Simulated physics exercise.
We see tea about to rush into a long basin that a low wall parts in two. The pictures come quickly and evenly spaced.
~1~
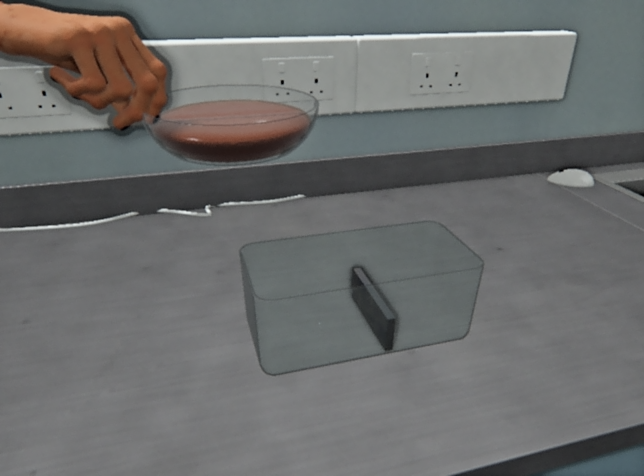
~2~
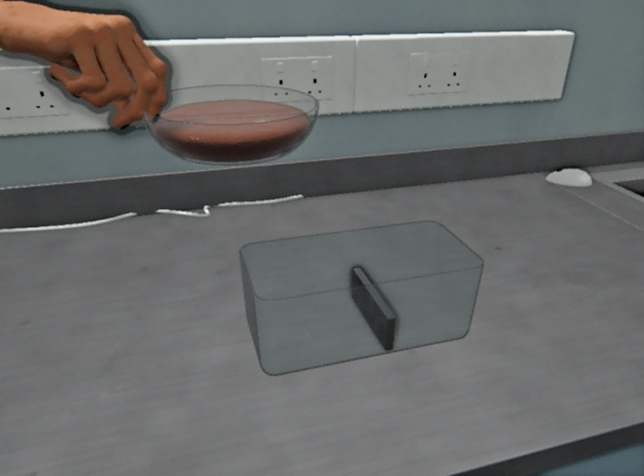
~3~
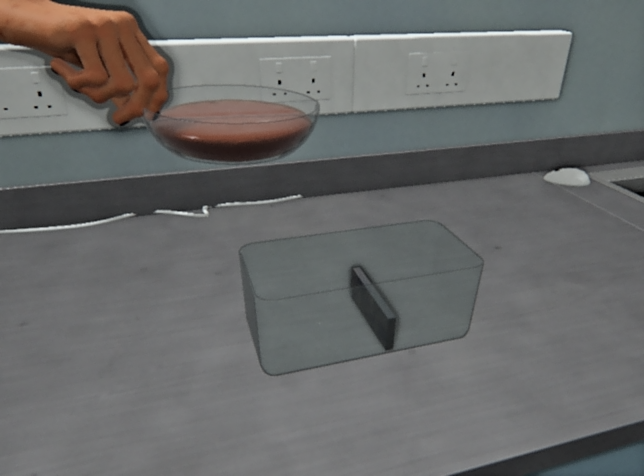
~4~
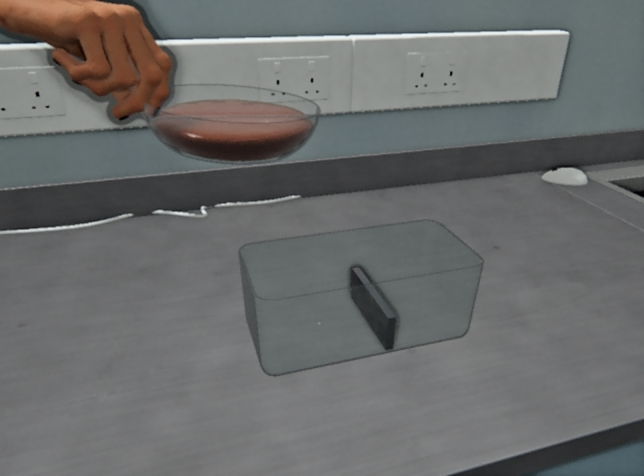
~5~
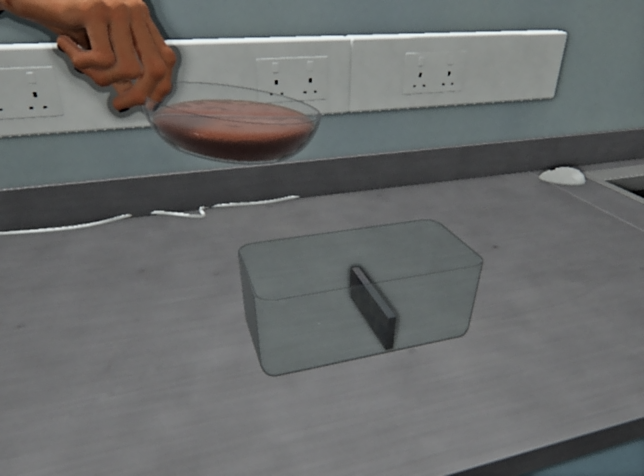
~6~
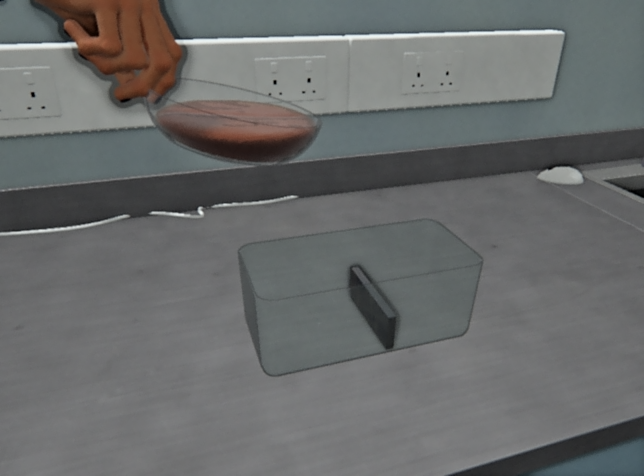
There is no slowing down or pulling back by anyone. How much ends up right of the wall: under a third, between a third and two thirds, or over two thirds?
Smaller than a third.
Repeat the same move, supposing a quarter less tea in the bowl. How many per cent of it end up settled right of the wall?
Near 10 in a hundred.
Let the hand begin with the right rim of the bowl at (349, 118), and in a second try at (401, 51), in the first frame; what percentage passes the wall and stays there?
Near 55 in a hundred first, near 70 in a hundred second.
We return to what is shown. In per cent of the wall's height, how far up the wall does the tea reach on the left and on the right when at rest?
Left side: Approx. 40 %; right side: Approx. 20 %.
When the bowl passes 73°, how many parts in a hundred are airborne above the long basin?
Estimated: 55 per cent or thereabouts.
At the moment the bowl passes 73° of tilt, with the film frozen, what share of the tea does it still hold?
It still holds close to 15 per cent at that lean.
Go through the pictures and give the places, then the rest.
Tilt 0°; pouring edge (314, 100); surface from (148, 122) to (308, 112); the long basin's rim runs from (247, 273) to (461, 242); the wall's top is at (373, 292), in the first frame.
Tilt 1°; pouring edge (315, 100); surface from (149, 121) to (308, 112), in the second frame.
Tilt 2°; pouring edge (315, 102); surface from (148, 119) to (308, 113), in the third frame.
Tilt 5°; pouring edge (316, 106); surface from (149, 117) to (309, 115), in the fourth frame.
Tilt 9°; pouring edge (316, 112); surface from (150, 115) to (311, 116), in the fifth frame.
Tilt 14°; pouring edge (316, 118); surface from (153, 114) to (312, 117), in the sixth frame.
A moment on, the bowl is tipped part way and 16 per cent is still to pour, 21 is left of the wall and 9 right of it.
Next, the bowl is tipped right over and 0 per cent is still to pour, 71 is left of the wall and 21 right of it.
Then the bowl is tipped right over and 0 per cent is still to pour, 73 is left of the wall and 22 right of it.
Later the bowl is tipped right over and 0 per cent is still to pour, 73 is left of the wall and 22 right of it.
At rest 73 per cent lies left of the wall, 22 right of it and 5 outside.
